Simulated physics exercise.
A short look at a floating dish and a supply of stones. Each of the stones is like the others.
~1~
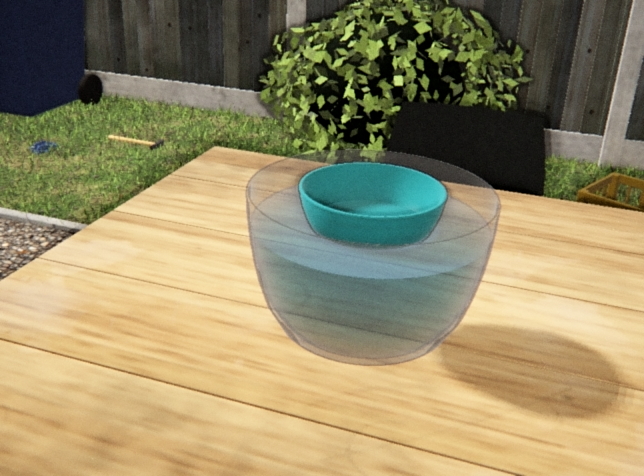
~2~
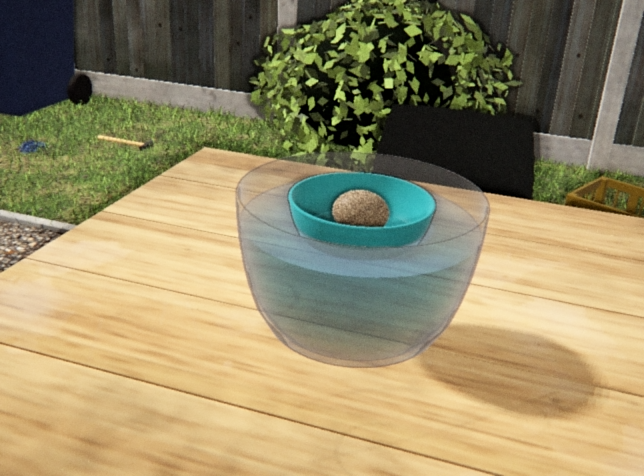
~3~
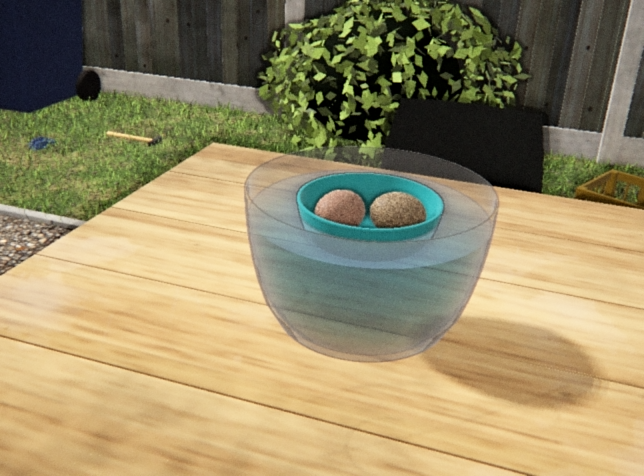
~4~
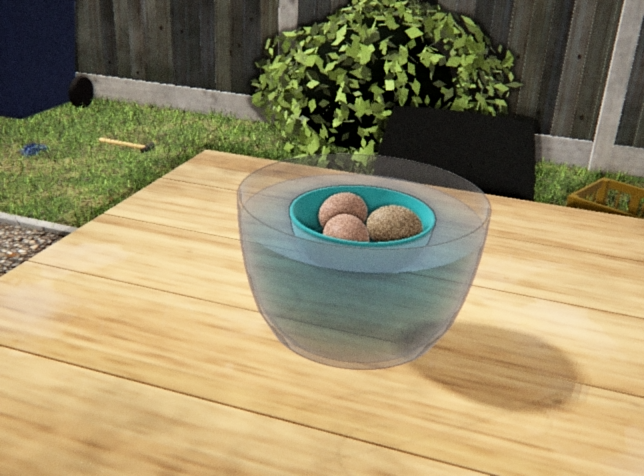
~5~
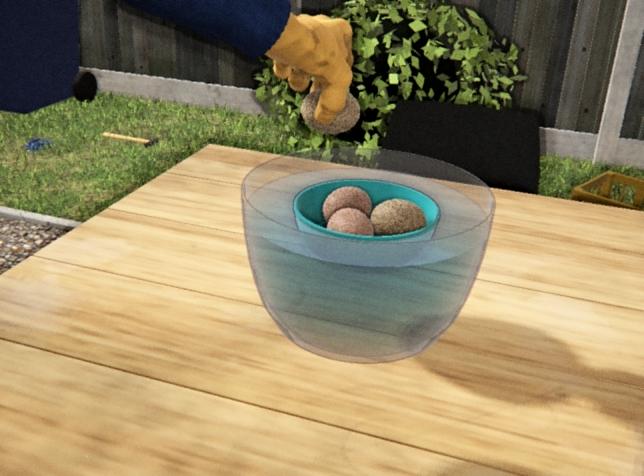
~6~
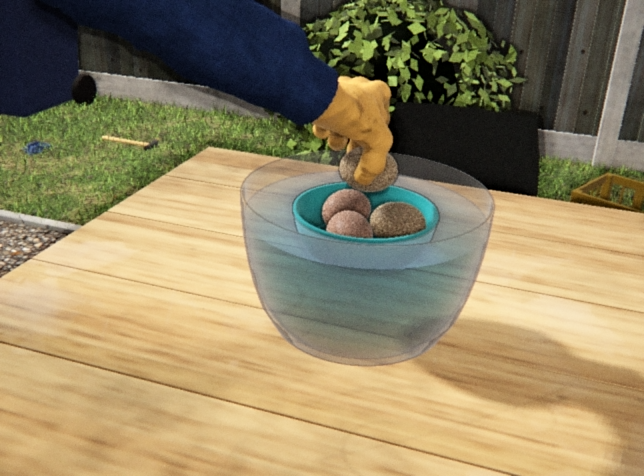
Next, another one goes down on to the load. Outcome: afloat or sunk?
Sunk.
A moment on, the stone is in and the dish dips.
Further on, water pours in over its edge.
When it is over, the dish lies on the bottom with its load.
